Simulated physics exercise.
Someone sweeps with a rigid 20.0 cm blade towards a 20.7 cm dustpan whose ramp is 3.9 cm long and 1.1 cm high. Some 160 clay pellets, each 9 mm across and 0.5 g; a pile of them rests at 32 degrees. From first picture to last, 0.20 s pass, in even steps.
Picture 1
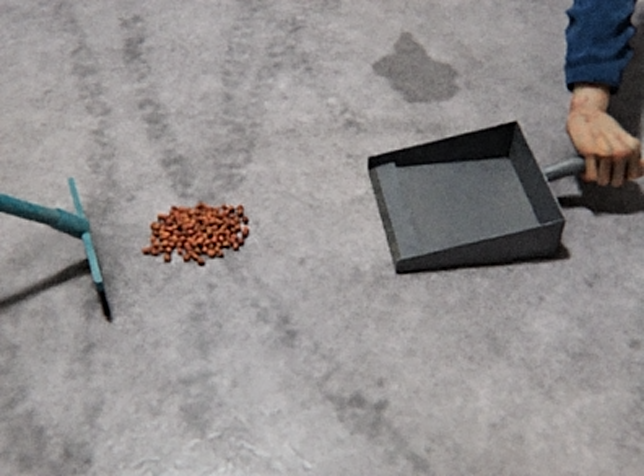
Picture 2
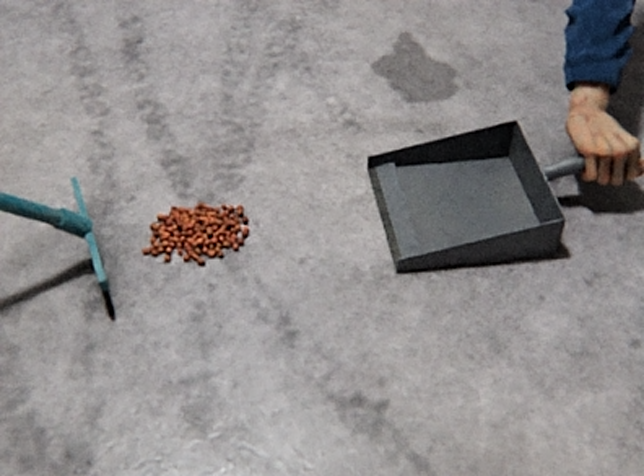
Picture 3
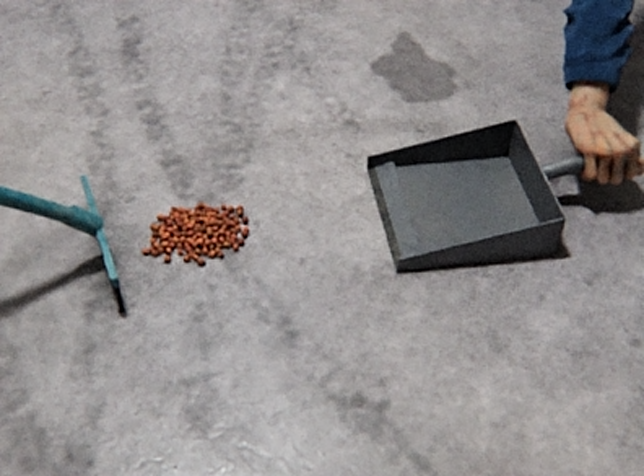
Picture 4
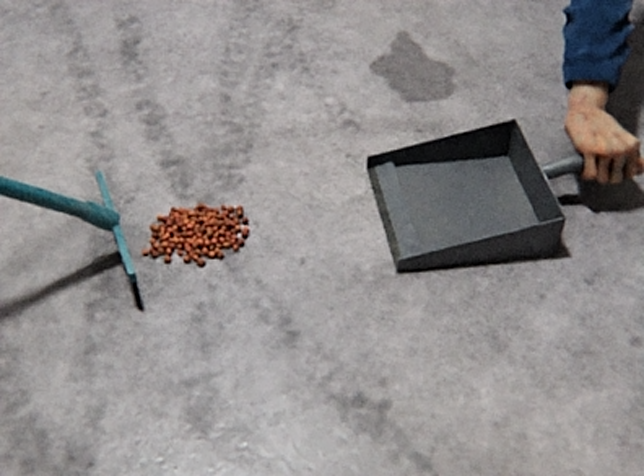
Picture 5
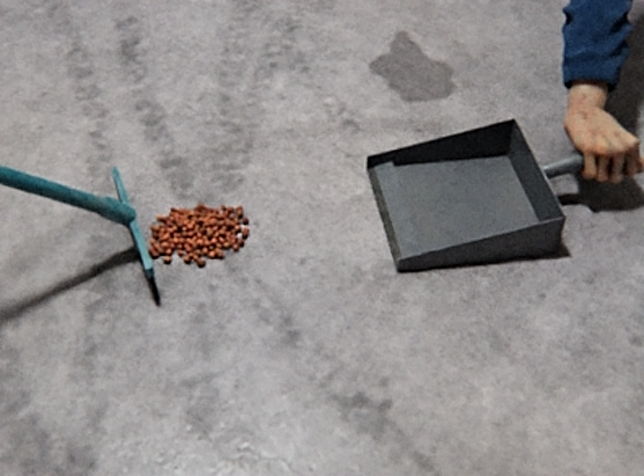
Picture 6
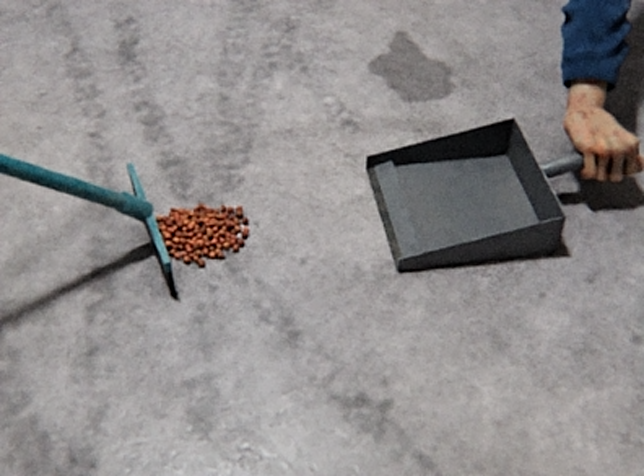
A teal-handled tool with a flat blade slides steadily rightward across a mottled grey floor, closing in on a small pile of reddish-brown pellets. It reaches the pile's left edge and pushes the nearest pellets slightly, while a blue-sleeved hand holds a dark grey dustpan nearly still at right.
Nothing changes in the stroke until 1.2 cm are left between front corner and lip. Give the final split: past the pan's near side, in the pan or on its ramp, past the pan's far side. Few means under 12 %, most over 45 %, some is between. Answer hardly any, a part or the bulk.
Past the pan's near side: Hardly any; in the pan or on its ramp: A part; past the pan's far side: A part.
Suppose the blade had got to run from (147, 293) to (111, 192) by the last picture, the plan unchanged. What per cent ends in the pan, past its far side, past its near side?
Pan 0, far 0, near 5.
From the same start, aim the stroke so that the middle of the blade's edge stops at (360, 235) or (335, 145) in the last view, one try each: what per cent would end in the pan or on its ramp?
Some 10 and 10 per cent.
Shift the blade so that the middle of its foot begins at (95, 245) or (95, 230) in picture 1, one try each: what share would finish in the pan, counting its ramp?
Some 25 and 20 per cent.
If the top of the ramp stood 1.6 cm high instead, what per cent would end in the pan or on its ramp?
In that case some 20 per cent.
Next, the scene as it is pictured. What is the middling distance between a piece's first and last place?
Roughly 26 cm.
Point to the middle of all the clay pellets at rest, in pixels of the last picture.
Near (367, 179).
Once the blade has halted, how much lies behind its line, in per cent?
Some 5 per cent.
Then, 0.26 s after the last picture, middle of the blade 18 cm from the lip; 0 % over the lip, far side 10 %, near side 0 %.
Then, 0.44 s after the last picture, middle of the blade 8 cm from the lip; 0 % over the lip, far side 20 %, near side 0 %.
Then, 0.73 s after the last picture, middle of the blade 4 cm from the lip; 25 % over the lip, far side 35 %, near side 0 %.
In the end, near side 0 %, pan 25 %, far side 35 %, in front of the lip or behind the blade 40 %.
